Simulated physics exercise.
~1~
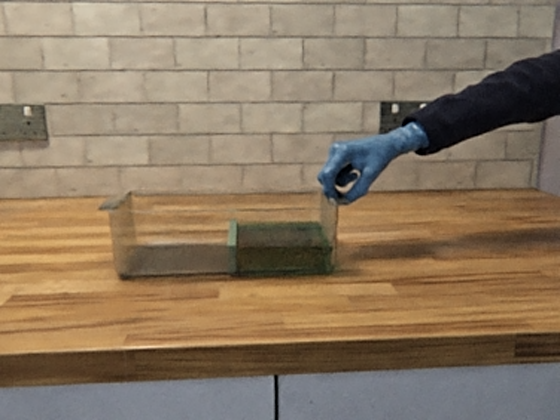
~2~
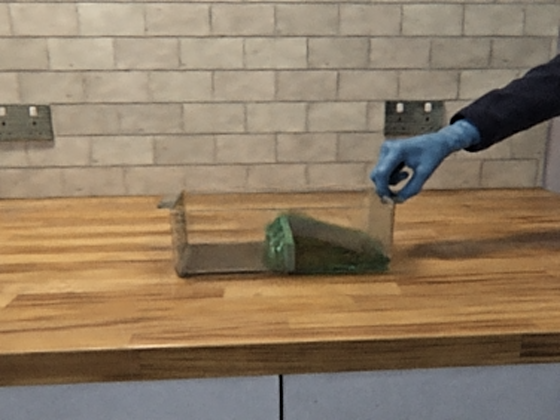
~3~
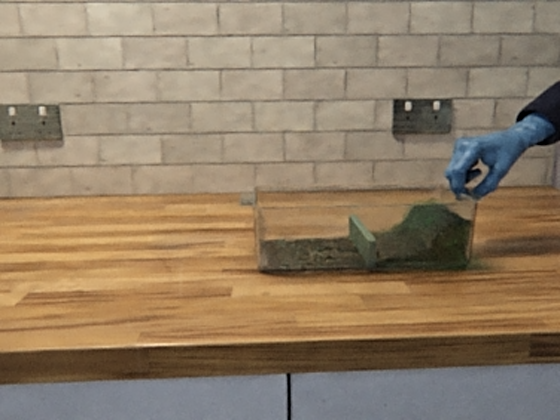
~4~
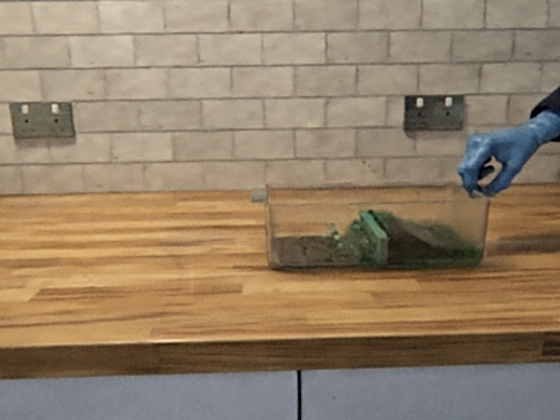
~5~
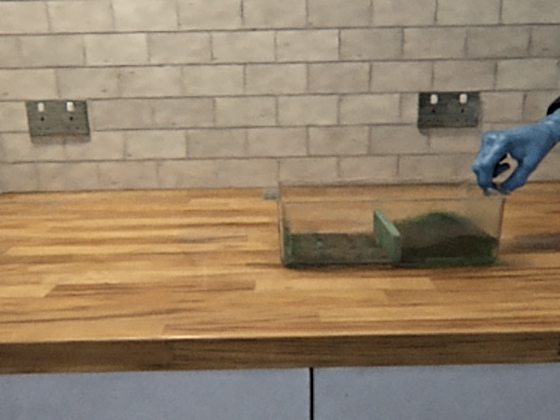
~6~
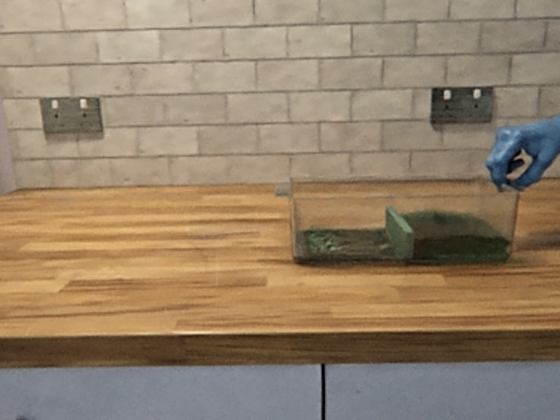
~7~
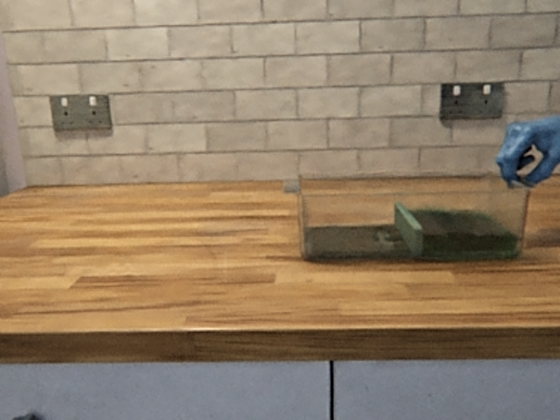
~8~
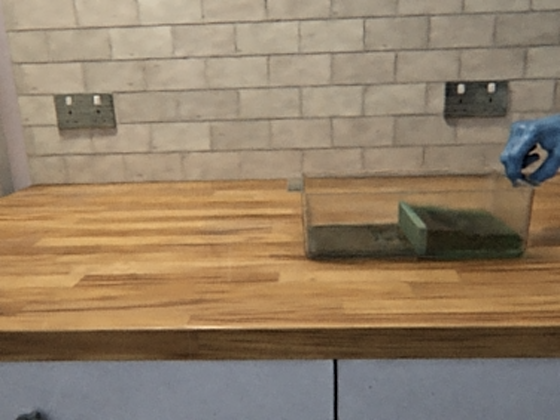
On a wooden worktop before a tiled wall, a blue-gloved hand pulled a clear, divided tub a short way right, and the greenish water in its right half surged, some spilling over the divider, before settling with a shallow layer on the left.
